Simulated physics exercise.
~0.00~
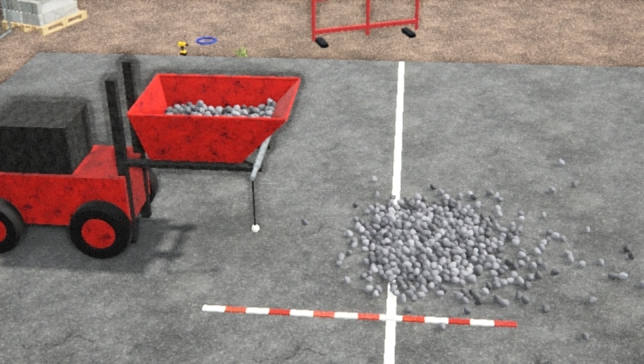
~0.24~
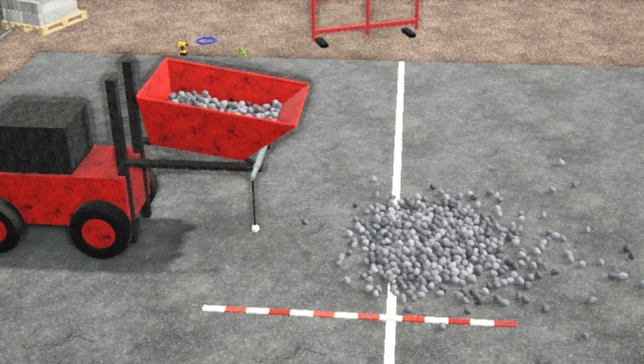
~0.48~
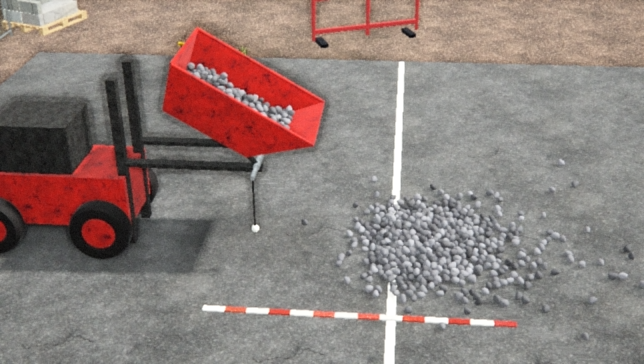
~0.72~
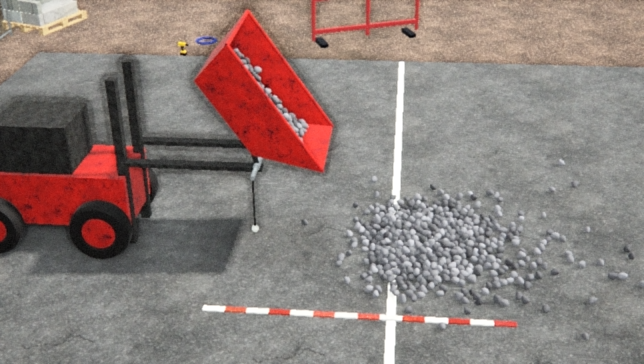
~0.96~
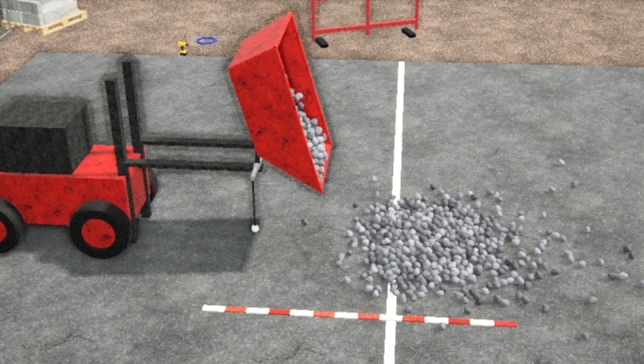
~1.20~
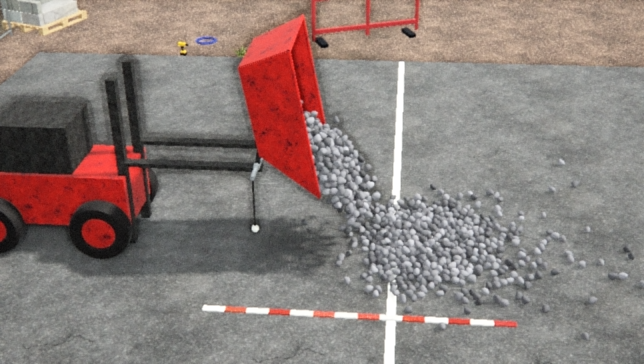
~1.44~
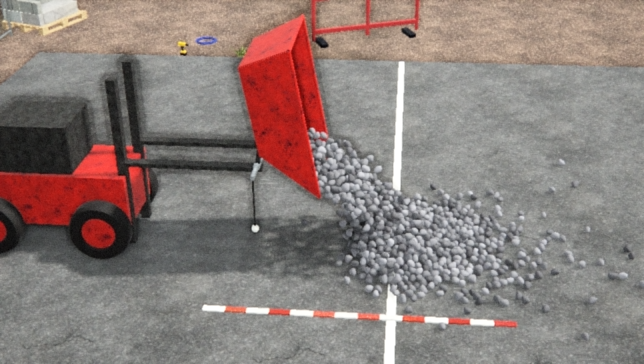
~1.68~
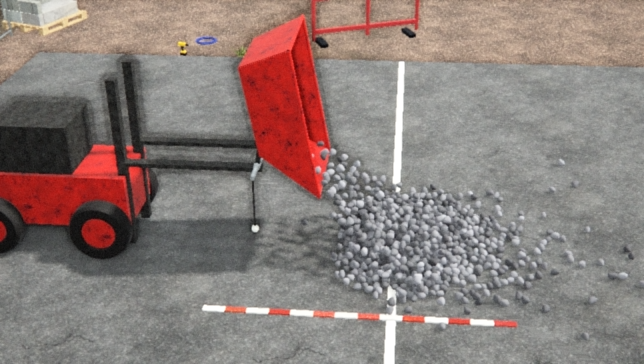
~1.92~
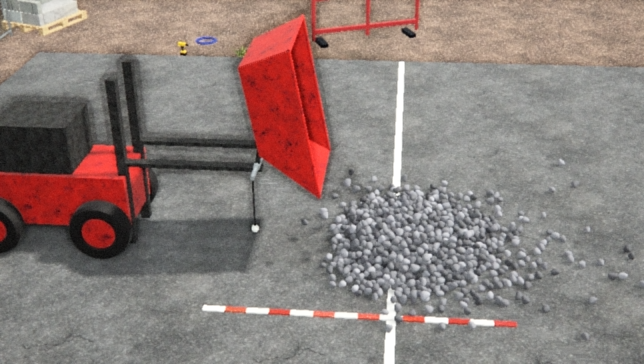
At the start, a red forklift on the left holds a red skip of grey stones, while an earlier heap lies loose across a white line on grey ground. The skip tilts forward to the right, its far end rising steeply as the stones slide toward its lower lip. Once it stands nearly upright, the stones pour out in a thick stream onto the near side of the heap. The flow thins to a last few stones while the skip holds still. At the end, the skip is empty and a broader, fuller heap lies on both sides of the line, more of it beyond.
